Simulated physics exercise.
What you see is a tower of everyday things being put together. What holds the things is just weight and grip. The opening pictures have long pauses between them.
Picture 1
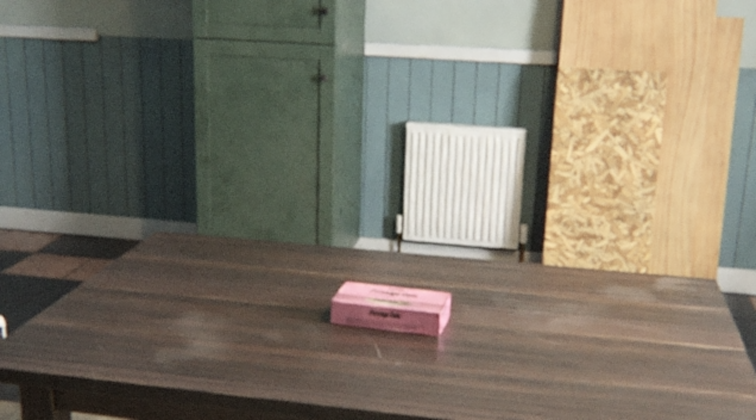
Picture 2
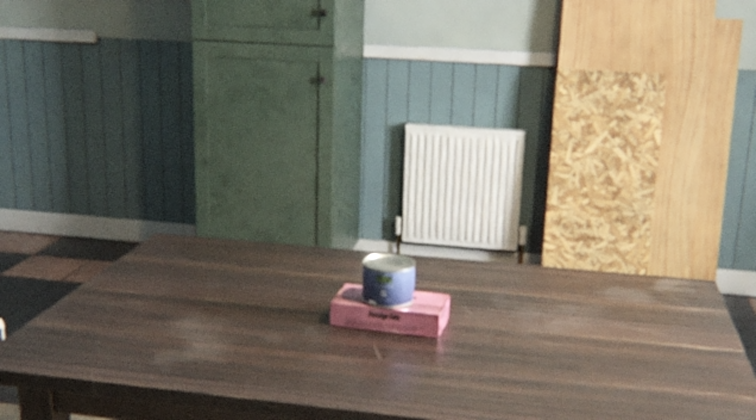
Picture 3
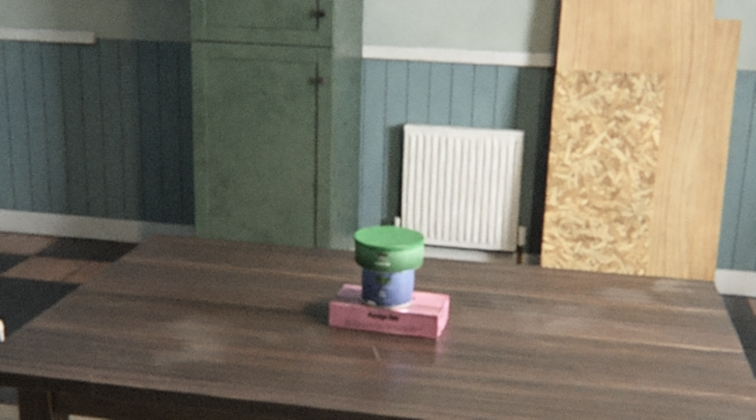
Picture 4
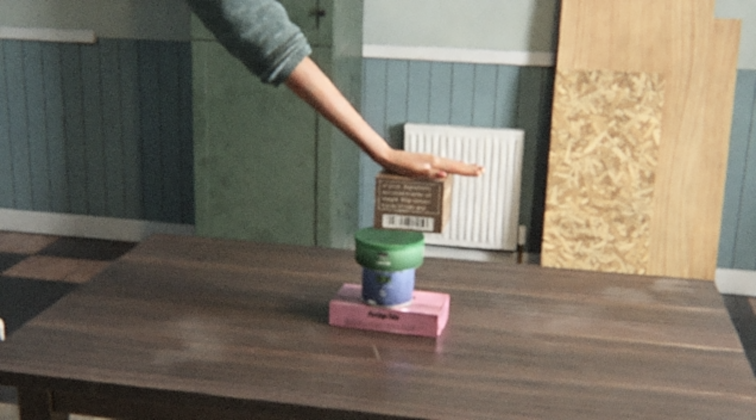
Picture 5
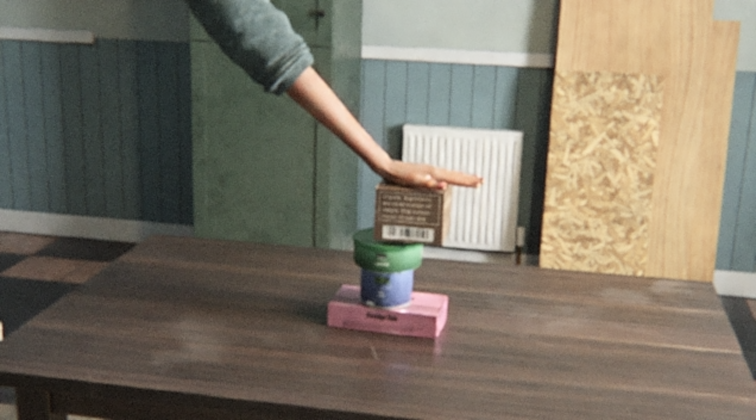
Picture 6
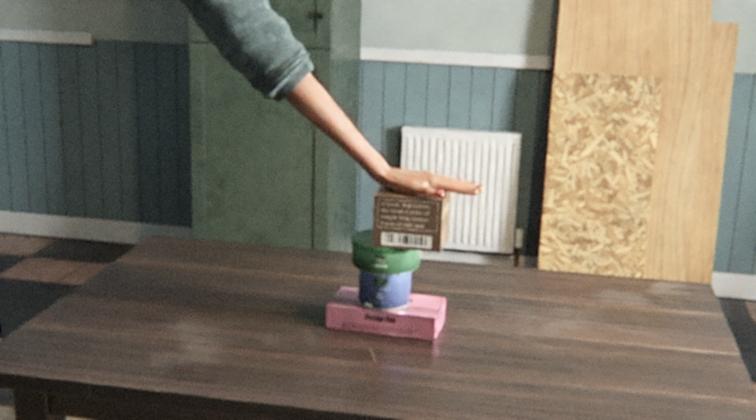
A hand lowering a brown box onto a green tub, stacked above a blue tub and pink packet on a dark wooden table.
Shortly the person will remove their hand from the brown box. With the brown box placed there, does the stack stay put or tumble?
The stack stays intact.
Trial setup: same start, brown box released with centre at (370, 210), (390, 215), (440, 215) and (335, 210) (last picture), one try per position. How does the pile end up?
Well, the first time it stays intact, the second time it stays intact, the third time it tips over, and the fourth time it tips over.
Then, 0.90 s later than the last frame, all is still.
Then, 1.90 s later than the last frame, brown box resting near (413, 215).
When it is over, all 4 as before. End places, in pixels of the last picture, brown box near (413, 216). The pile keeps its balance.
